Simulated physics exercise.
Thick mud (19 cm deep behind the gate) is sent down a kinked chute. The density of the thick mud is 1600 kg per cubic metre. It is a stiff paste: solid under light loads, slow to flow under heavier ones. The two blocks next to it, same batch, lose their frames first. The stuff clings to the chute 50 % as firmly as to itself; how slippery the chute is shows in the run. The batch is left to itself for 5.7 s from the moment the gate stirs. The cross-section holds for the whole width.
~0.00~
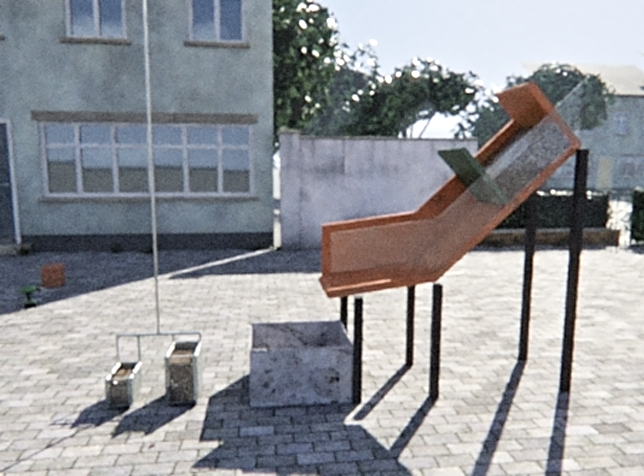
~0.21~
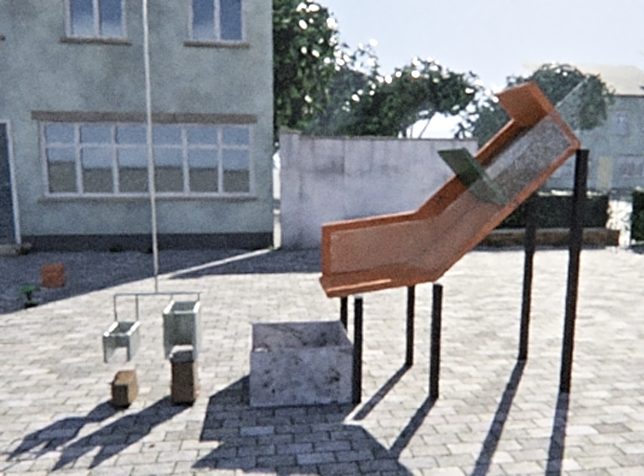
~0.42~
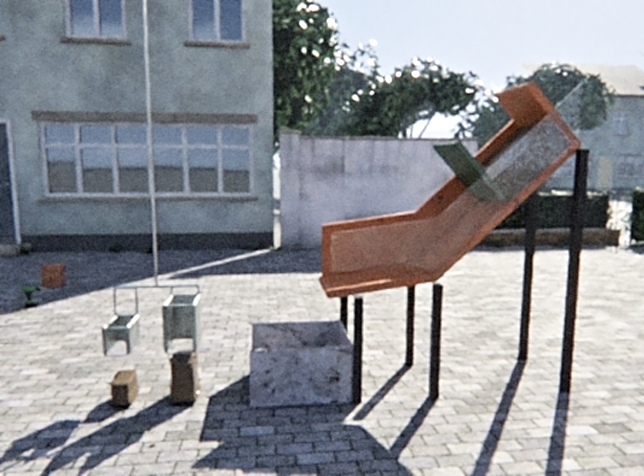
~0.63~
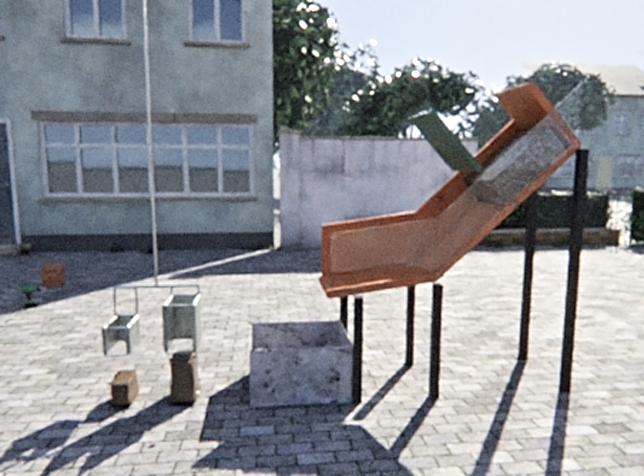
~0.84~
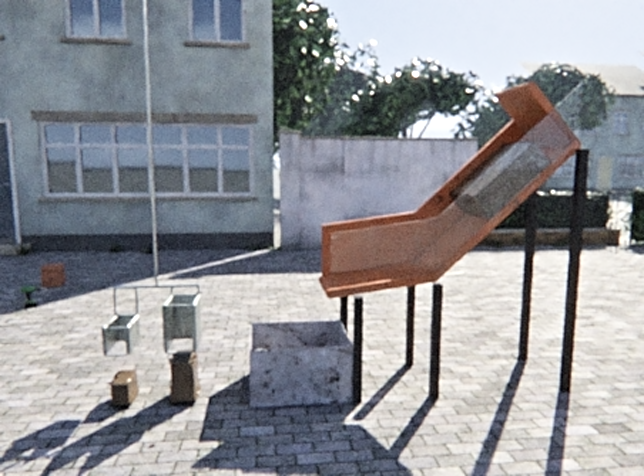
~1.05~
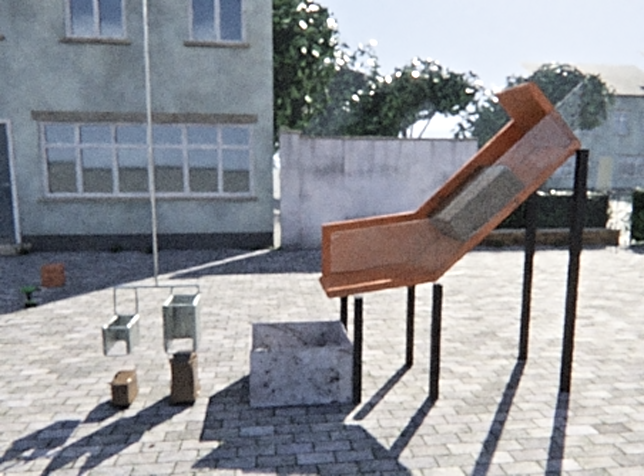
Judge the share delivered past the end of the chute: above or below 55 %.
The result is below 55 %.
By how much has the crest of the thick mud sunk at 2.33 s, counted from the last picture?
Some 52 cm.
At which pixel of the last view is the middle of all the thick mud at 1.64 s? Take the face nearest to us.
At about (395, 268).
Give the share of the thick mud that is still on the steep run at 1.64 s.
Some 8 per cent.
After 1.64 s, 8 % is on the steep run, 92 % on the flatter one and 0 % past the end.
After 2.33 s, 1 % is on the steep run, 99 % on the flatter one and 0 % past the end.
After 3.03 s, 1 % is on the steep run, 99 % on the flatter one and 0 % past the end.
After 3.72 s, 1 % is on the steep run, 99 % on the flatter one and 0 % past the end.
After 6.11 s, 1 % is on the steep run, 99 % on the flatter one and 0 % past the end.
